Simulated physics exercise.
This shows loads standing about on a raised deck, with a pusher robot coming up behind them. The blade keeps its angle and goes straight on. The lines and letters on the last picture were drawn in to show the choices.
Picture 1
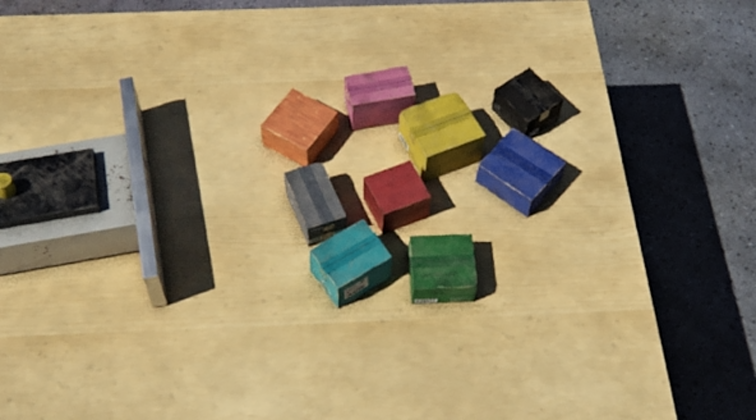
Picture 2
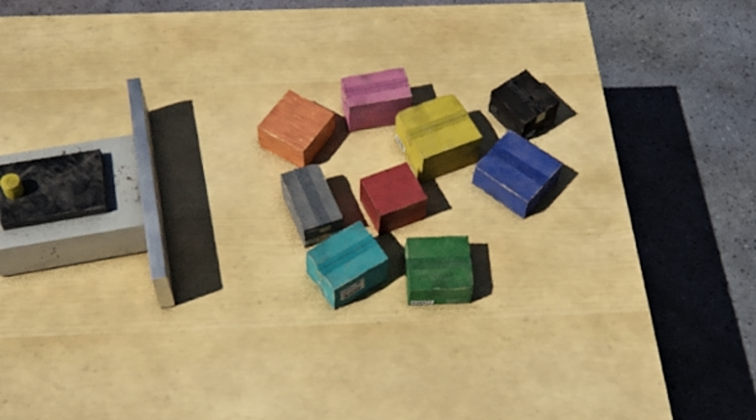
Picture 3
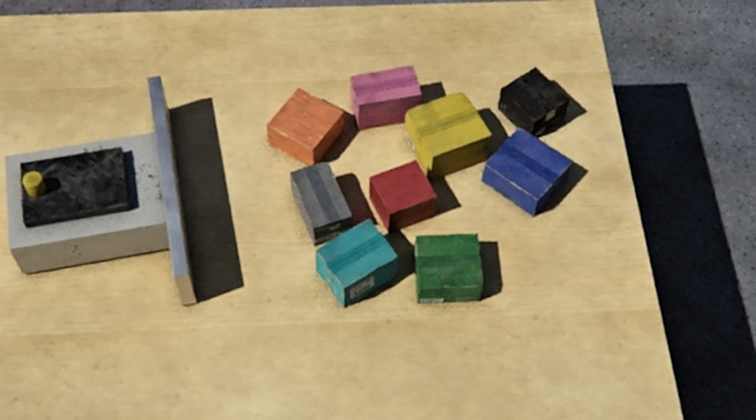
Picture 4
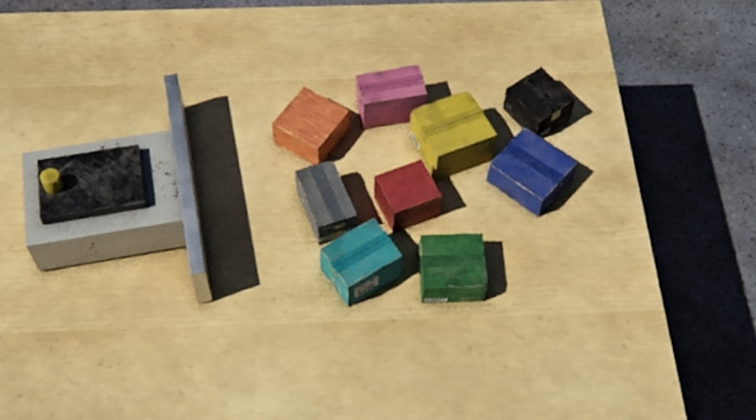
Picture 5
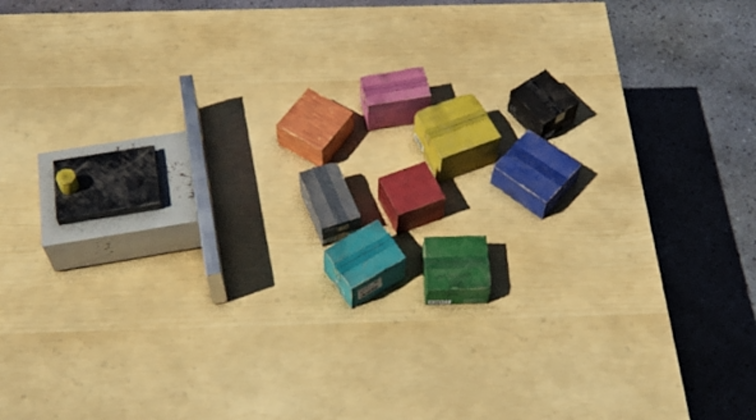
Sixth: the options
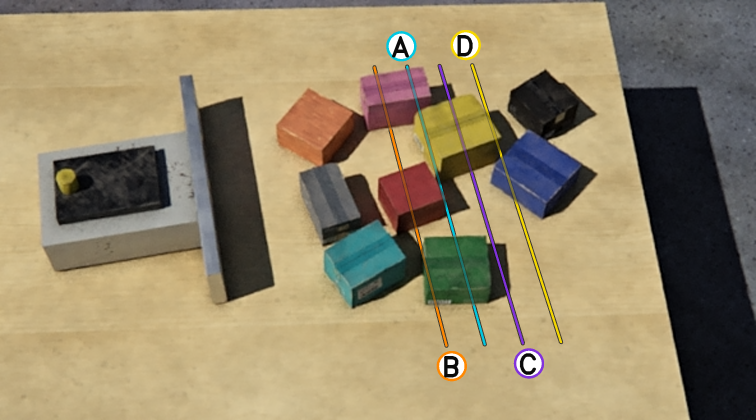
A grey pusher robot with an upright blade sliding slowly rightward across a pale deck towards a cluster of motionless coloured boxes.
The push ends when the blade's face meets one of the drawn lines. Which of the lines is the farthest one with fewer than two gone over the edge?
It can go as far as D.
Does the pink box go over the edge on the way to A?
No.
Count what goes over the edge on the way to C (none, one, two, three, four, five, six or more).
By then, none.
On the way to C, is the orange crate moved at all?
By then, yes.
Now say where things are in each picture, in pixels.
Blue box (520, 172); yellow box (441, 136); turquoise parcel (351, 264), in the first frame.
Robot (60, 186); orange crate (297, 130), in the second frame.
Robot (83, 184); grey box (321, 203), in the third frame.
Robot (100, 181); pink box (391, 97), in the fourth frame.
Robot (115, 182); blue box (535, 174); yellow box (456, 138); turquoise parcel (365, 264), in the fifth frame.
On the copy, A at (443, 195); B at (408, 195); C at (478, 194); D at (513, 193).
On D. First, robot (231, 179); pink box (408, 97); turquoise parcel (377, 266).
Then, robot (345, 176); blue box (566, 177); black box (551, 103).
Finally, robot (434, 174); blue box over the edge; green parcel (639, 265); one fallen.
By contrast, A is within the limit but short; B is within the limit but short; C is within the limit but short.
